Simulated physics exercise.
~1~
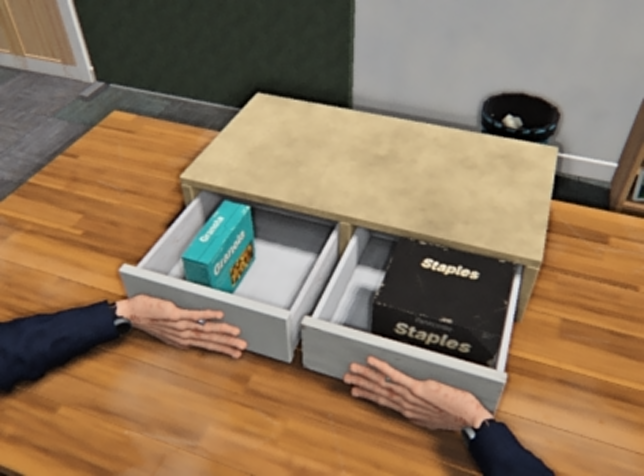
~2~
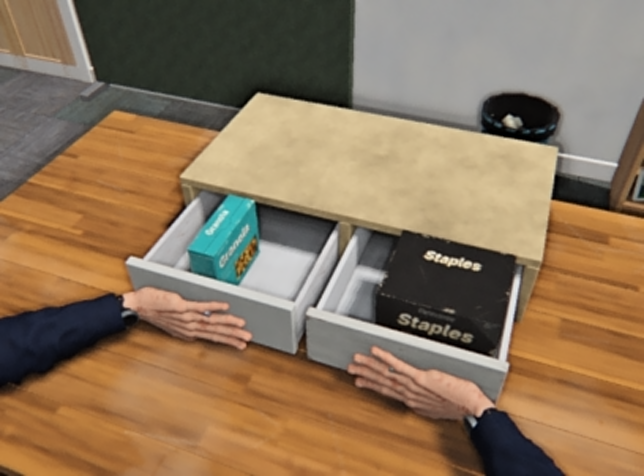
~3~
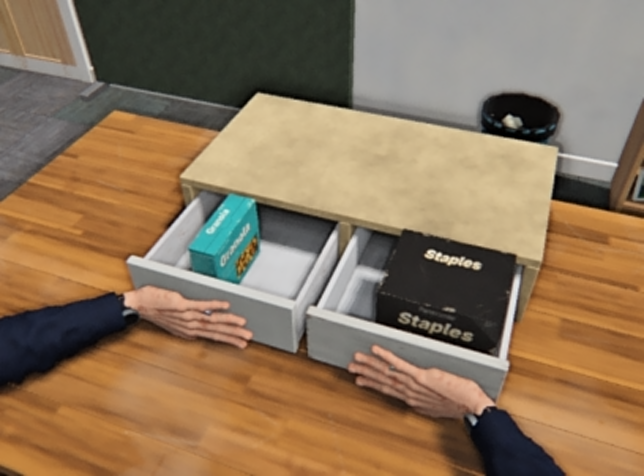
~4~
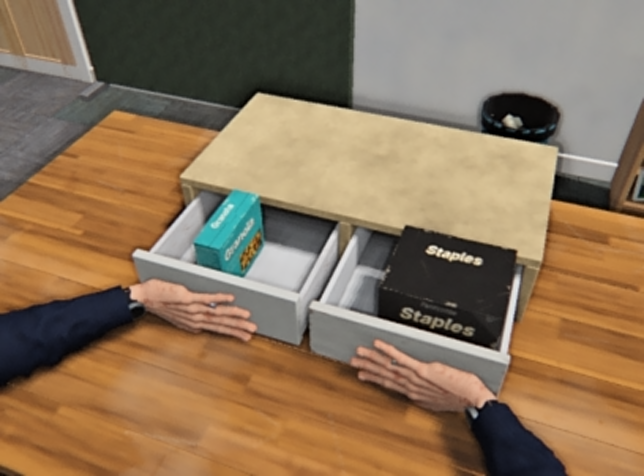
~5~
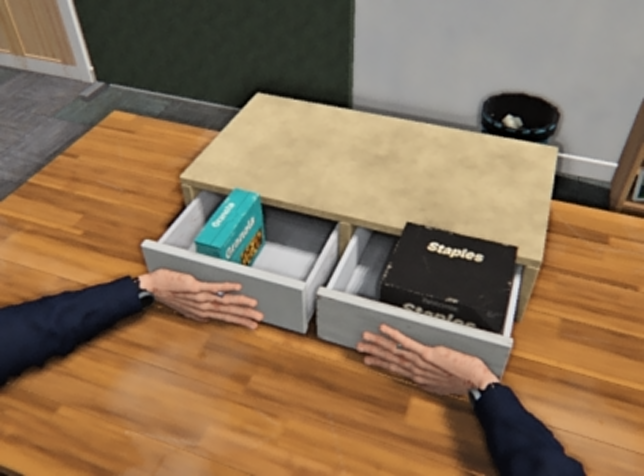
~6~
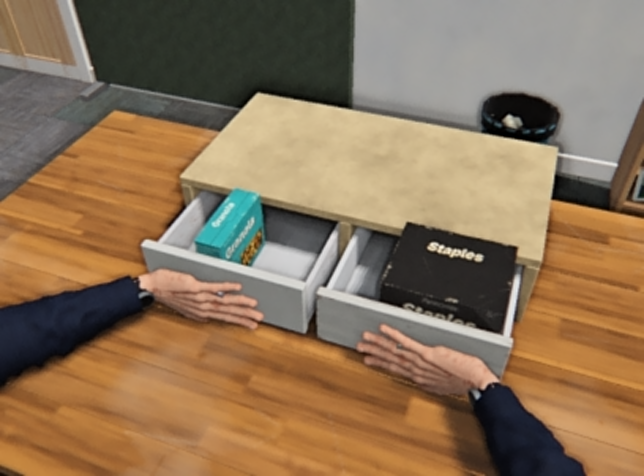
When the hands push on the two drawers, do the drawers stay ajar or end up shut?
Both stay ajar. The left drawer and the right drawer each move in a little, then stop with the packet and the black box still in view.
